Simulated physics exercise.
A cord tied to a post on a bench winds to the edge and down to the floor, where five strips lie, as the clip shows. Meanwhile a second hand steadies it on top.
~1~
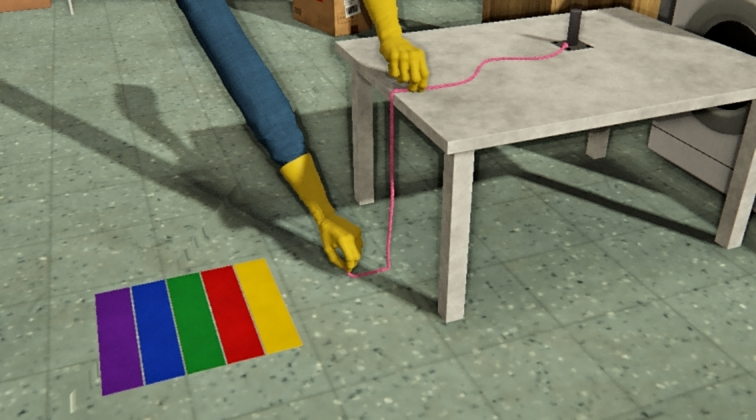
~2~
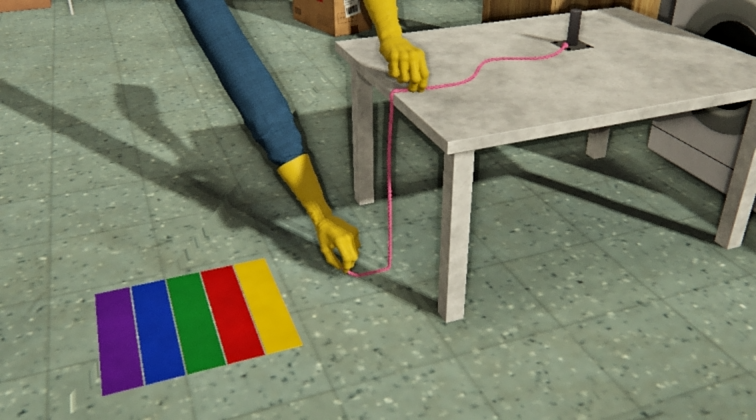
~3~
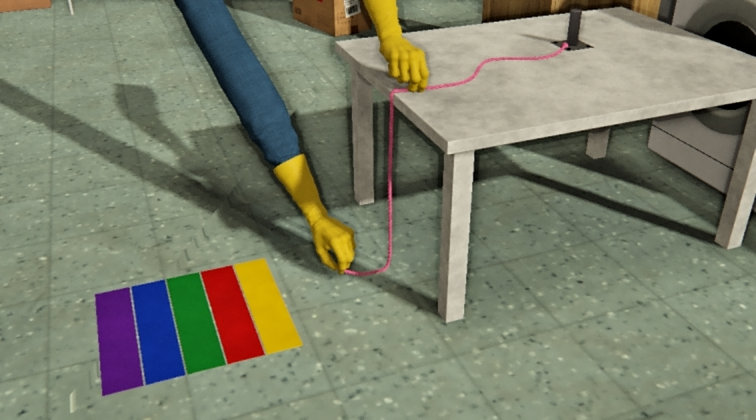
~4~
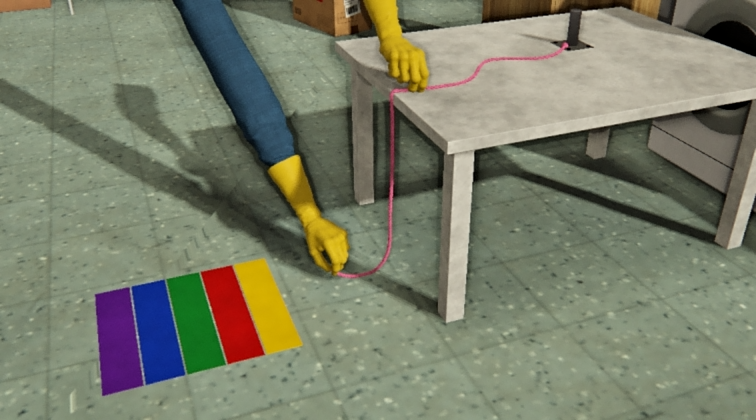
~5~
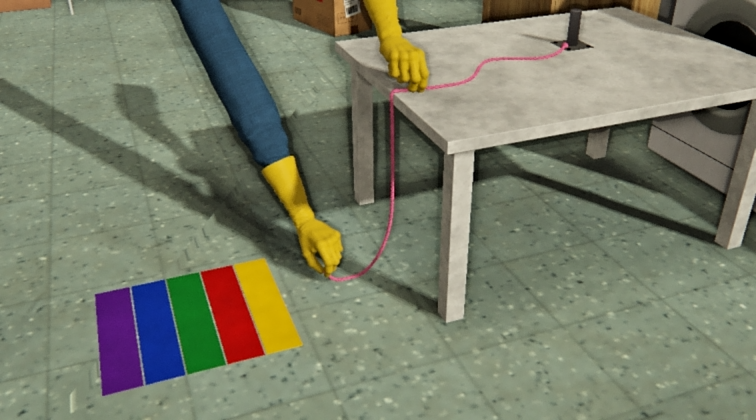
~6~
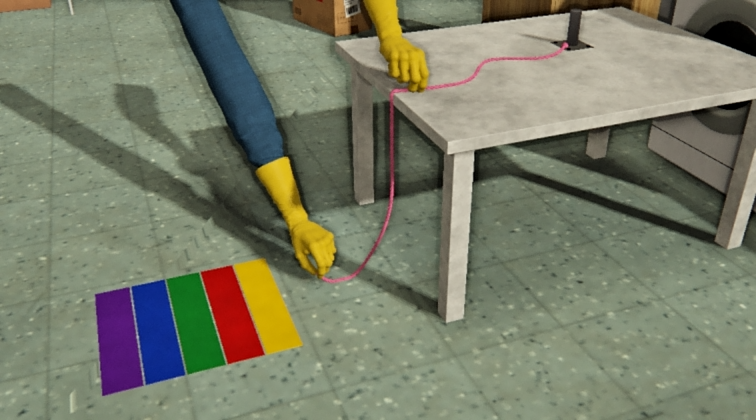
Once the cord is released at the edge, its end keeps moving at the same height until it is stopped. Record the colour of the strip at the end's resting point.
Resting point: Green strip.
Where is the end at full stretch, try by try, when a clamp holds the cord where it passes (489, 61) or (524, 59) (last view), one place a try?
Pixel positions per try: (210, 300); (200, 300).
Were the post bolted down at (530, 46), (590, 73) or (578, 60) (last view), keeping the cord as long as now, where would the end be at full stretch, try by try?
First try about (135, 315), second about (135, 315), third about (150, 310).
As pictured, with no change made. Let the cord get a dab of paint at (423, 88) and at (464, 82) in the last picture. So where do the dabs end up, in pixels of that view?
Point one: (397, 90); point two: (433, 80).
A little later, end near (266, 285); over yellow.
Next, end near (221, 295); over red.
When it is tight, end near (193, 301); over green. The green one.
